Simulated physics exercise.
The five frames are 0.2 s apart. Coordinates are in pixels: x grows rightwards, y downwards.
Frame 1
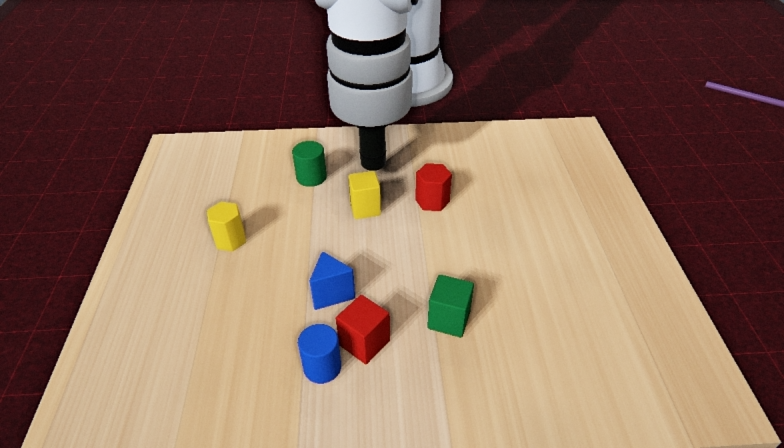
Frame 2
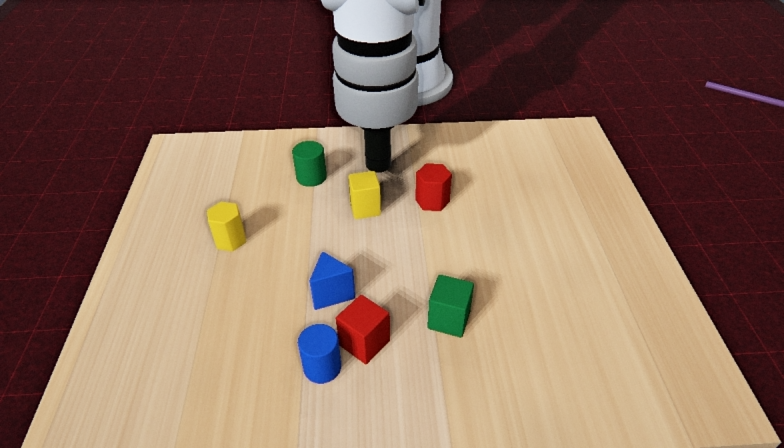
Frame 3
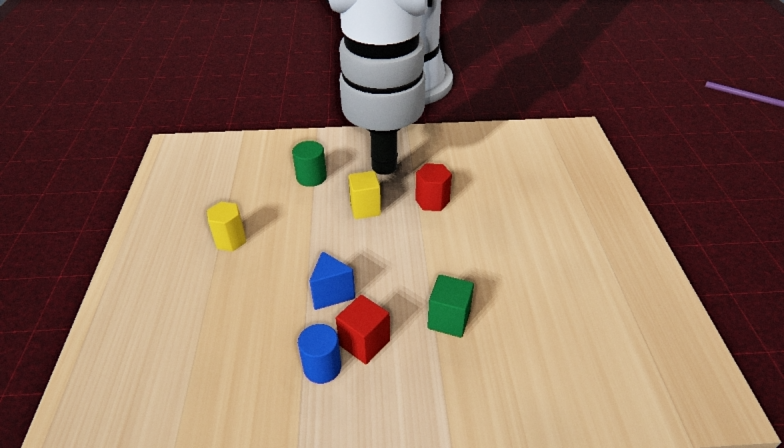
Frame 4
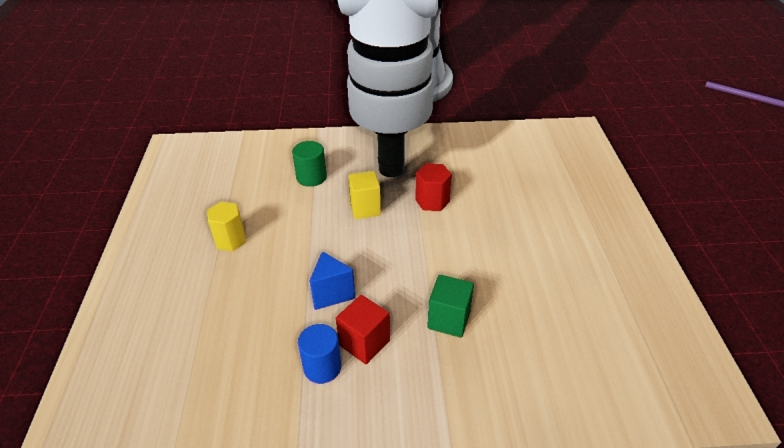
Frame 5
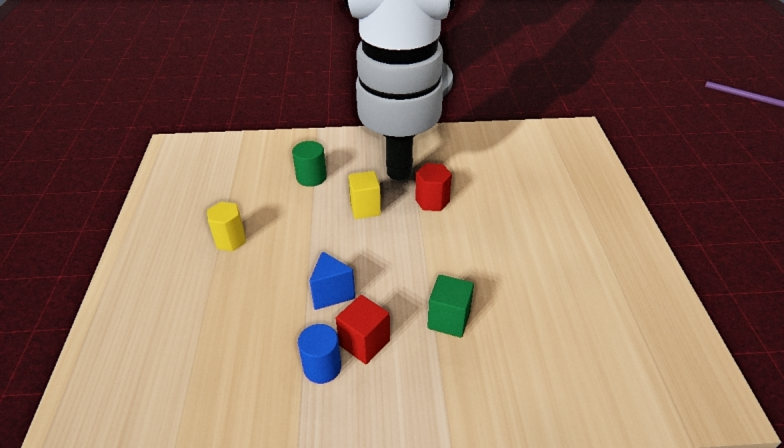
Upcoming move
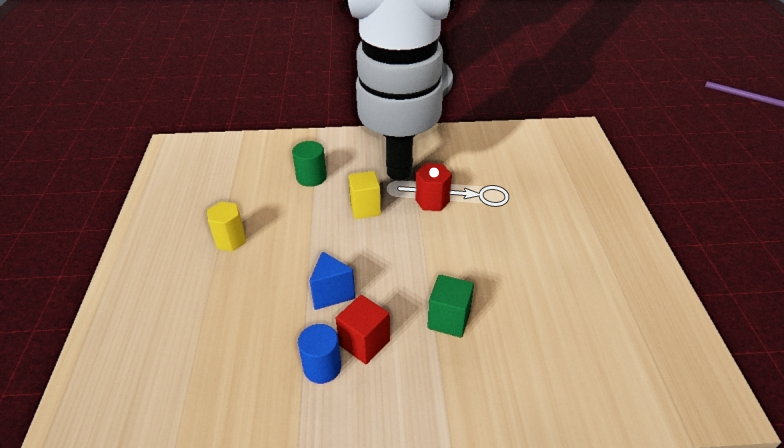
A white robotic arm with black bands and a black pusher tip stands at the far edge of a pale wooden table, seen from above at an angle over a dark red gridded floor. Green, yellow and red blocks sit near the tip, another yellow at left, and blue, red and green ones nearer. The arm slides slightly right and nearer, between yellow and red blocks, while the blocks and camera stay still.
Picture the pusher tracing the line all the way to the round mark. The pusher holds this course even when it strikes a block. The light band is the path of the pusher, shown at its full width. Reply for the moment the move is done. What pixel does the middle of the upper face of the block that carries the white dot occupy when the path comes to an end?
Its top middle: (465, 184).
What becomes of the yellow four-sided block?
When the path is over, the yellow four-sided block is still on its spot.
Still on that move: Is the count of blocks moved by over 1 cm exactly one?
Answer: Yes.
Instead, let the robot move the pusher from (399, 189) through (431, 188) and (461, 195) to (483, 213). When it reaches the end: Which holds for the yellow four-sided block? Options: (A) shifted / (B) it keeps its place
B - it keeps its place.
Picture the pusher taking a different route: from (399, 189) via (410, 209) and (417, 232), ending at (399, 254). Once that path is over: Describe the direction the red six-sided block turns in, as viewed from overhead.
From above, it turns counterclockwise.
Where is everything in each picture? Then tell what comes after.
Pusher tip at (373, 164); block tops, yellow four-sided block at (364, 180); red six-sided block at (434, 173), in the first picture.
Pusher at (378, 166); blocks unchanged, in the second picture.
Pusher at (384, 168); blocks unchanged, in the third picture.
Pusher at (391, 171); blocks unchanged, in the fourth picture.
Pusher at (399, 173); yellow four-sided block at (364, 180); red six-sided block at (434, 173), in the fifth picture.
Path on the board, from (399, 189) directly to (494, 196); the dot is on the red six-sided block.
On the path given first. One third of the way, pusher at (432, 176); red six-sided block at (451, 178), turned 30° clockwise.
Two thirds of the way, pusher at (465, 178); red six-sided block at (464, 184), turned 60° clockwise.
At the end, pusher at (496, 181); yellow four-sided block in place; red six-sided block at (465, 184), turned 60° clockwise.
